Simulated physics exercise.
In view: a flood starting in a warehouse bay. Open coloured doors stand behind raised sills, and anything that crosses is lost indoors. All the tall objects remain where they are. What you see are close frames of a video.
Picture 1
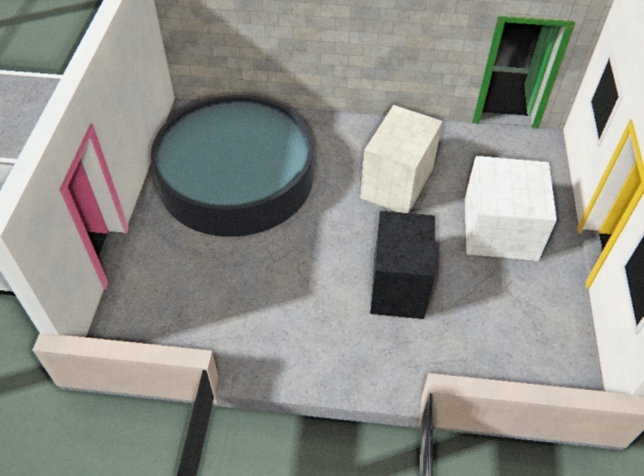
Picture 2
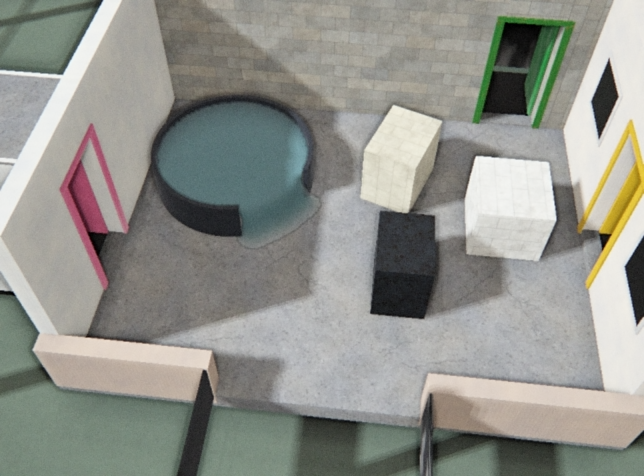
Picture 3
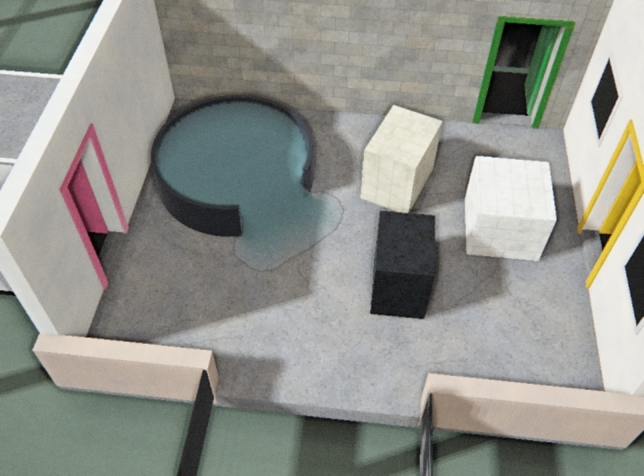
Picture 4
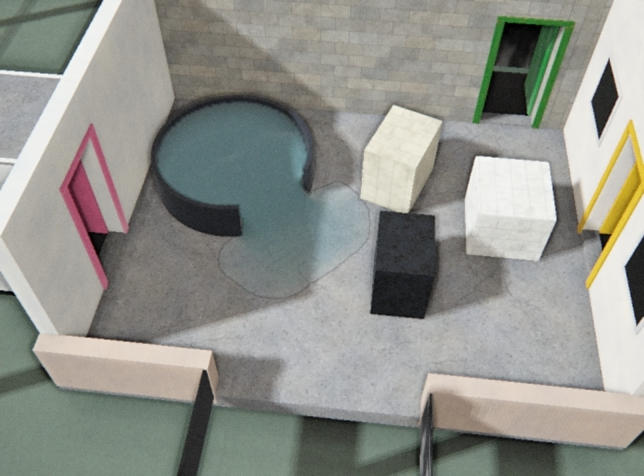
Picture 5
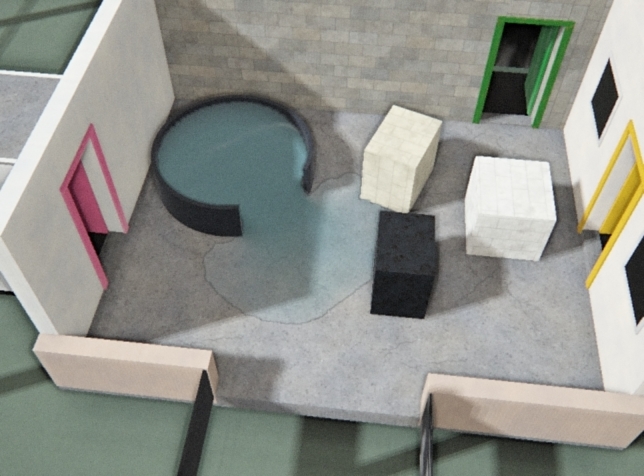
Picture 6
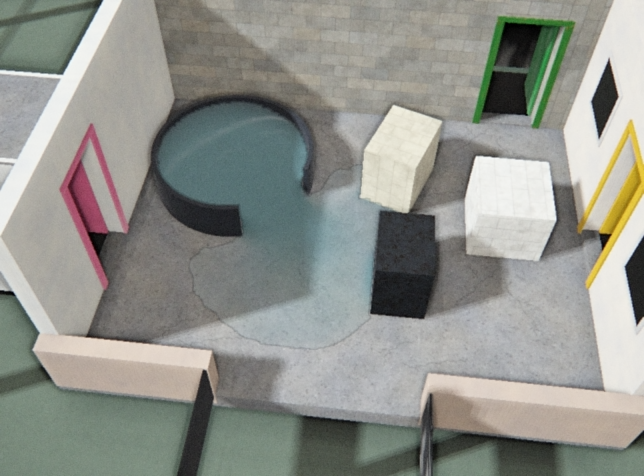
In a walled warehouse bay with pink, green and yellow doorways, a round dark-rimmed pool sits full and still beside three blocks. A gap opens in its lower right side and water pours out, spreading in a thin, widening sheet across the grey floor, past the black block's left side.
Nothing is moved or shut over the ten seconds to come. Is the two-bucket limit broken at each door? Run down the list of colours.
Pink door: Limit kept, green door: Limit kept, yellow door: Limit kept.
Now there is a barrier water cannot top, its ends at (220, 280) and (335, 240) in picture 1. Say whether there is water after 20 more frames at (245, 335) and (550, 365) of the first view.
Result by location - first parched, second soaked.
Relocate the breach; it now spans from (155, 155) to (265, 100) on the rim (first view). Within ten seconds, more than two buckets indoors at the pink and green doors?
Turns out the pink one stays beneath it, while the green one gets past it.
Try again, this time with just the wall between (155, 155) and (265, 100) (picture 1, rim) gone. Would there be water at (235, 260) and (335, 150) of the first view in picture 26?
Untouched, then soaked.
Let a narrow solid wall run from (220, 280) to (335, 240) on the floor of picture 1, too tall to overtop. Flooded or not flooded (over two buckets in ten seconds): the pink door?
With that change, the pink door exceeds the limit.
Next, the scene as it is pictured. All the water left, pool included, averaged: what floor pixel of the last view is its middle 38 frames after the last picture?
Around pixel (328, 225).
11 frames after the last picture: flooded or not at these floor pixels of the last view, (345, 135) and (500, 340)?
Same order as asked: Dry as before, dry as before.
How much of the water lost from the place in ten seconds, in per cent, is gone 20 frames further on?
It comes to around 45 per cent.
A moment on, water covers 30 % of the floor; the pink door not reached, the green door not reached, the yellow door not reached.
Next, water covers 35 % of the floor; the pink door not reached, the green door not reached, the yellow door wet at the sill, nothing in.
Then, water covers 50 % of the floor; the pink door not reached, the green door wet at the sill, nothing in, the yellow door wet at the sill, nothing in.
Later, water covers 65 % of the floor; the pink door not reached, the green door under two buckets in, the yellow door wet at the sill, nothing in.
In the end, water covers 80 % of the floor; the pink door wet at the sill, nothing in, the green door under two buckets in, the yellow door wet at the sill, nothing in.
